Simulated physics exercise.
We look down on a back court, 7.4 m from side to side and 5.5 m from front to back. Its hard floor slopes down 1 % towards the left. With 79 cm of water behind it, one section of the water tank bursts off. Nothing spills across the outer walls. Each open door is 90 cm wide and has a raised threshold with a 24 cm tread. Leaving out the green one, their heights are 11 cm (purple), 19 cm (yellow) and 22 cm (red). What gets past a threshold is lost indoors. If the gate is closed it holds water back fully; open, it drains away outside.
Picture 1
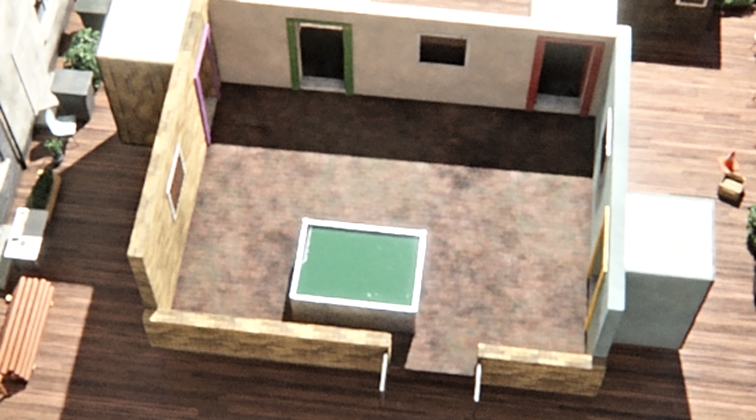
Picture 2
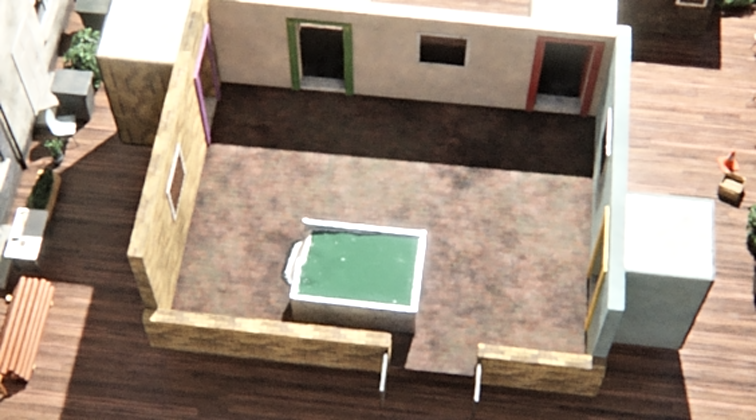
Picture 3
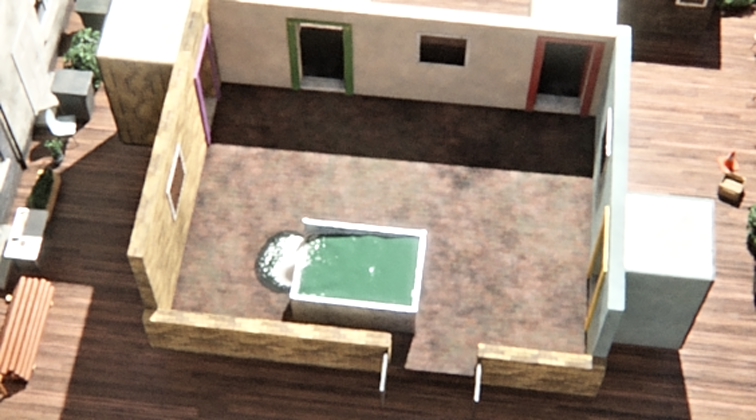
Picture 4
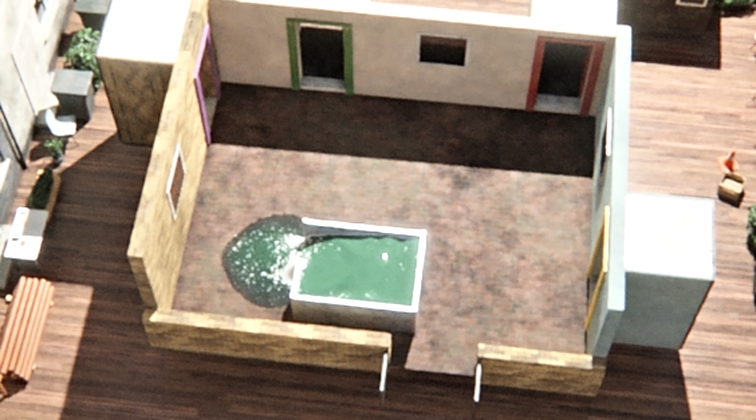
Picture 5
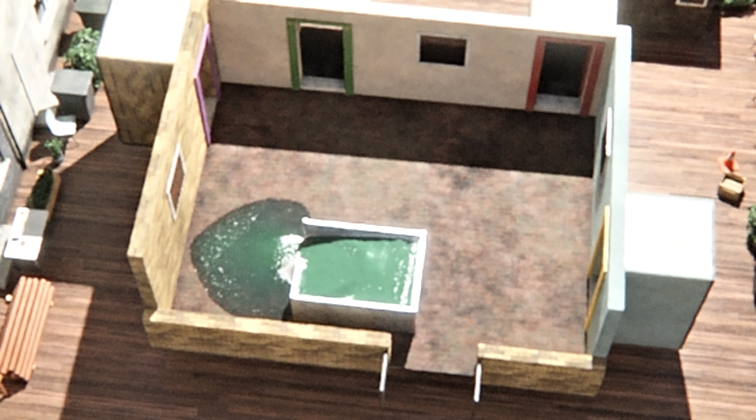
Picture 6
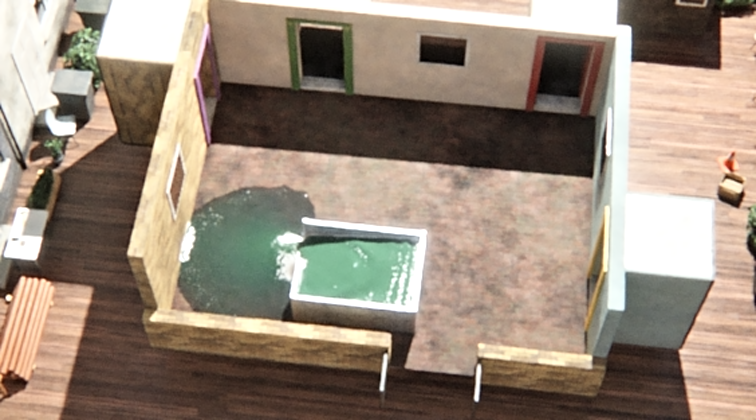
The video shows a walled court from above, where the left side of a white-rimmed tank of green water bursts open. Water pours out and spreads leftward across the floor in a widening pool, splashing against the left wall.
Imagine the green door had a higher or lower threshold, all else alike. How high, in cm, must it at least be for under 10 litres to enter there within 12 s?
About 8 cm.
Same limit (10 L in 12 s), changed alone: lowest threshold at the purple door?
About 16 cm at purple.
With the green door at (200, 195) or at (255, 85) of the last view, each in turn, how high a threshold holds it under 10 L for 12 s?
Roughly 25 and 23 cm.
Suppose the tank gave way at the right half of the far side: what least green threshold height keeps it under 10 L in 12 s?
Then roughly 14.0 cm.
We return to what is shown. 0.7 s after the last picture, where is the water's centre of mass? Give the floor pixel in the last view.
Near (307, 274).
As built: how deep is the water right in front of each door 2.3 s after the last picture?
In cm: Purple 10, green 8, yellow 0, red 0.
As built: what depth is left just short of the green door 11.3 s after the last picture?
Roughly 6.0 cm deep.
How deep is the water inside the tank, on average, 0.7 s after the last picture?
Some 53 cm.
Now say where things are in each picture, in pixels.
The first frame shows the water tank at (359, 267) is whole and still, 79 cm deep; the green door at (321, 60) is dry.
In the second frame, water pours out at (305, 255) and has run 0.3 m, to (285, 276); about 9 cm deep outside, 79 cm at the back.
In the third frame, the front is at (260, 270), 0.8 m from the gap at (305, 257); 0.7 m2 of floor is wet, 79 cm left at the back.
In the fourth frame, water pours out at (306, 258) and has run 1.5 m, to (226, 255); about 7 cm deep outside, 78 cm at the back.
In the fifth frame, the front is at (195, 249), 2.1 m from the gap at (306, 257); 3.6 m2 of floor is wet, 70 cm left at the back.
In the sixth frame, water pours out at (305, 257) and has run 2.3 m, to (192, 217); about 4 cm deep outside, 66 cm at the back; 2.5 m in a straight line remain to the green door at (321, 60).
Then, 0.7 s after the last picture water covers 20 % of the floor, deepest (42 cm) near (301, 263); it has not reached the green door.
Then, 2.3 s after the last picture water covers 30 % of the floor, deepest (30 cm) near (221, 85); 8 cm at the green door, 0 litres in over its 10 cm threshold.
Then, 11.3 s after the last picture water covers 100 % of the floor, deepest (11 cm) near (220, 92); 6 cm at the green door, 2 litres in over its 10 cm threshold.
At the green door as built, the water peaked near 11 cm, 4.5 s after the last picture.
Run again over the same 12 s with other heights there, 26 litres in over 6.5 cm, 2 litres over 10 cm. The limit of 10 litres is kept from about 8 cm up.
